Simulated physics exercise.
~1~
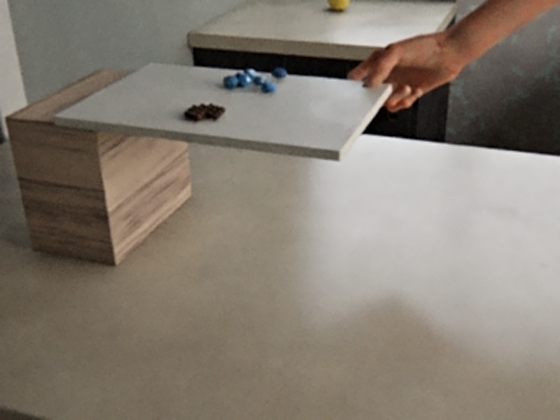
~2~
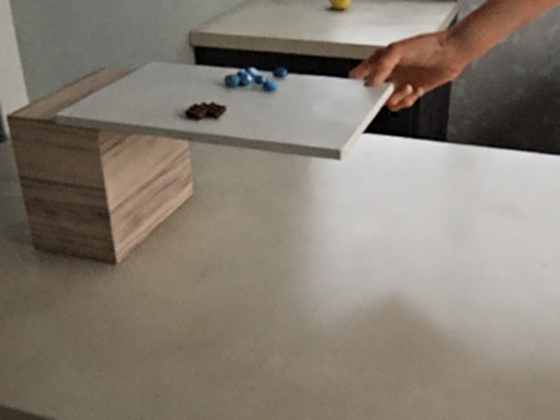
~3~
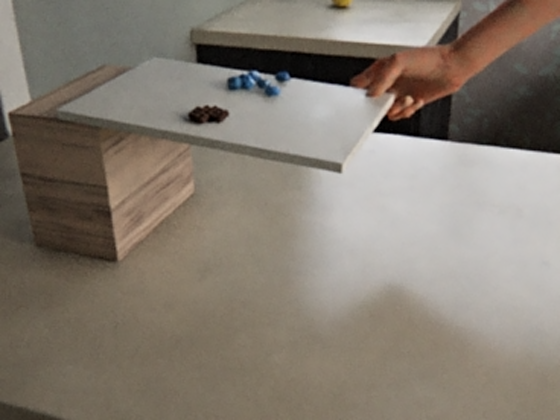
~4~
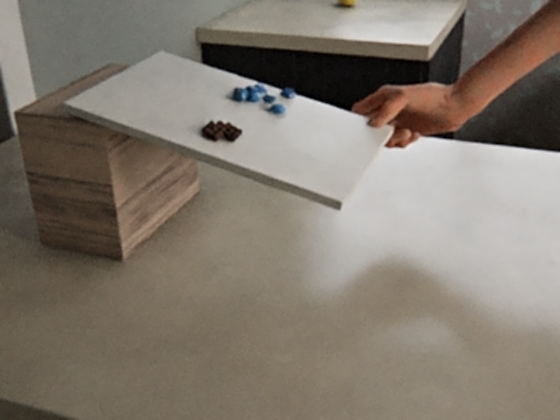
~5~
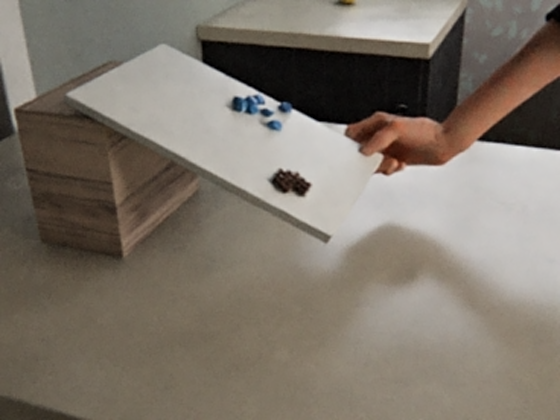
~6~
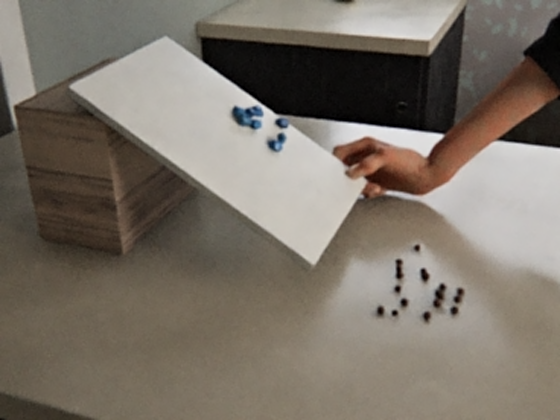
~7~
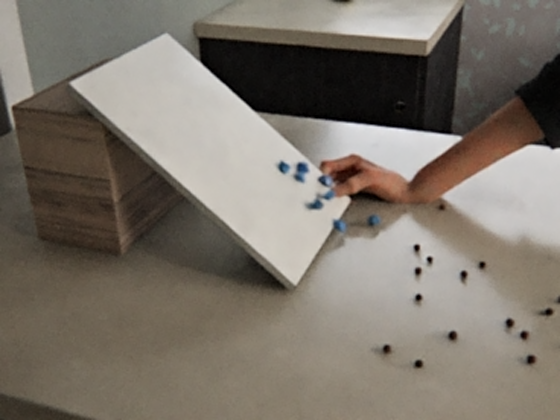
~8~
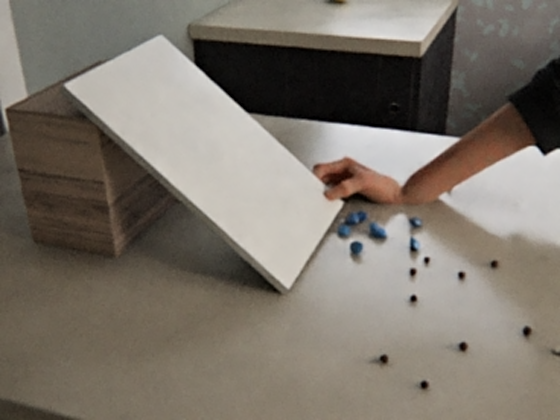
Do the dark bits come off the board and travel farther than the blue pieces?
Yes, the dark bits come off first and scatter well out across the table, while the blue pieces end up mostly near the foot of the board.
